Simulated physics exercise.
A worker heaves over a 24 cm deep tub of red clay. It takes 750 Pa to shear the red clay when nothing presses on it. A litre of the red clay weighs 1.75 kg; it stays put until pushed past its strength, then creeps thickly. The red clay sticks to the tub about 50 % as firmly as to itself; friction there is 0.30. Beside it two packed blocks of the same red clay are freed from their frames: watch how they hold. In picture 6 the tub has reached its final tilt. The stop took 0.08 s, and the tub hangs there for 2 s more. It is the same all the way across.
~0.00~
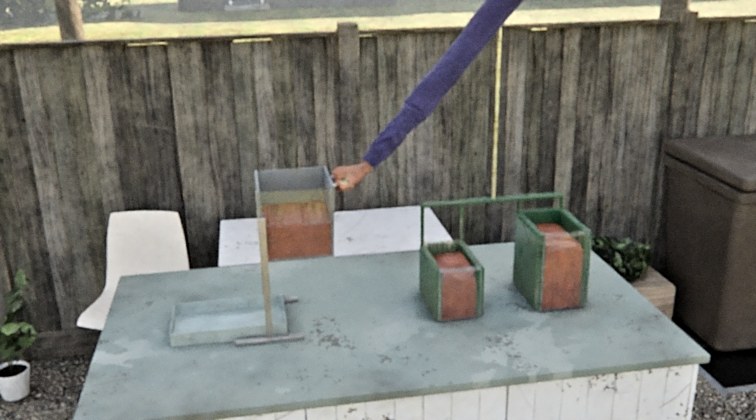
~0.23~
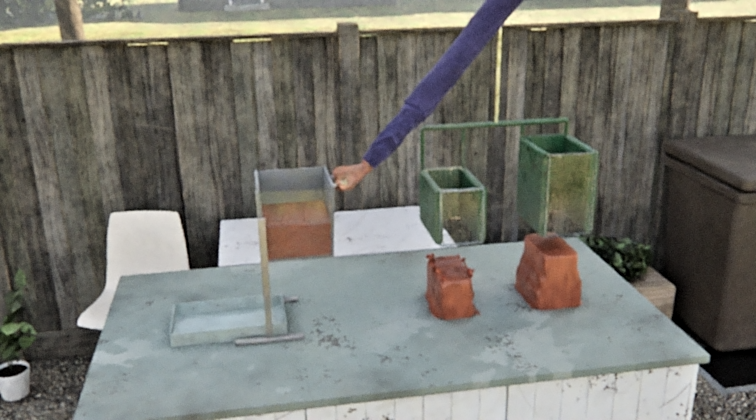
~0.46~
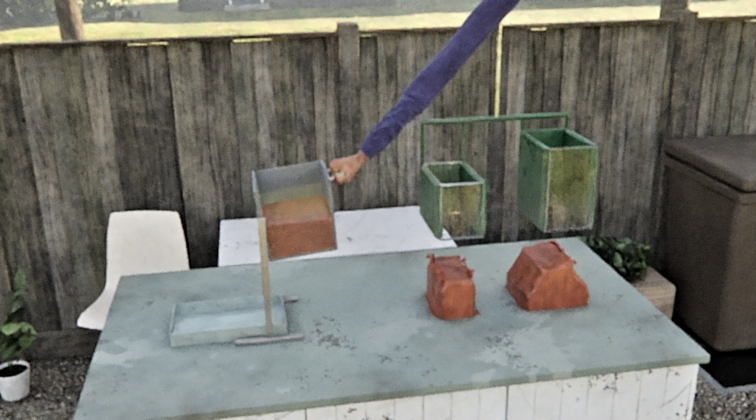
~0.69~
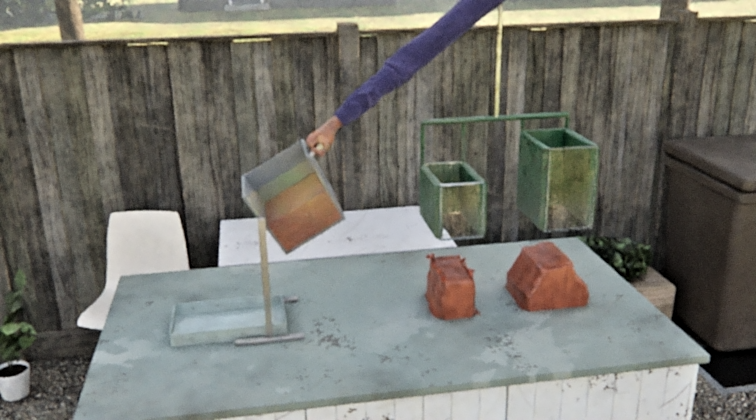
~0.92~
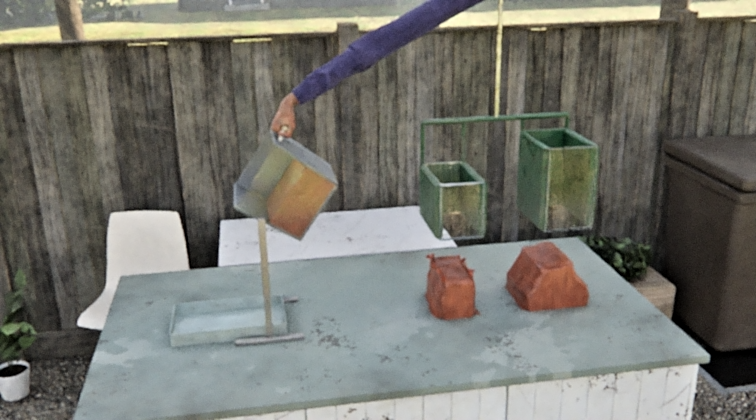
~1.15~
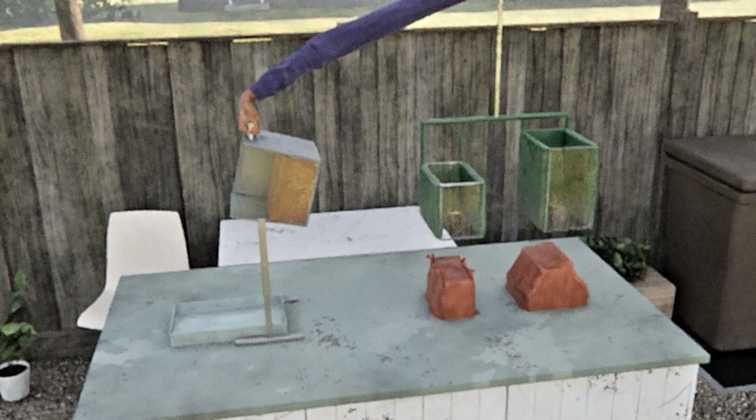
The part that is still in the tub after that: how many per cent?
The part that is still in the tub after that is near 100 %.
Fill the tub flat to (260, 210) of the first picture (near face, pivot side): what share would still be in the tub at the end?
Then about 100 %.
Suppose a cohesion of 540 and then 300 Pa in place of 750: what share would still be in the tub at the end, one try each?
In turn about 100 %, 100 %.
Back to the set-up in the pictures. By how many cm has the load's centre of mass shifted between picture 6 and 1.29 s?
Some 0 cm.
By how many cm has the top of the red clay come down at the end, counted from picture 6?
About 1 cm.
By 1.29 s, the tub is at 76 degrees and holds 100 %.
By 1.46 s, the tub is at 76 degrees and holds 100 %.
By 1.63 s, the tub is at 76 degrees and holds 100 %.
By 1.80 s, the tub is at 76 degrees and holds 100 %.
By 3.15 s, at the end, the tub is at 76 degrees and holds 100 %.
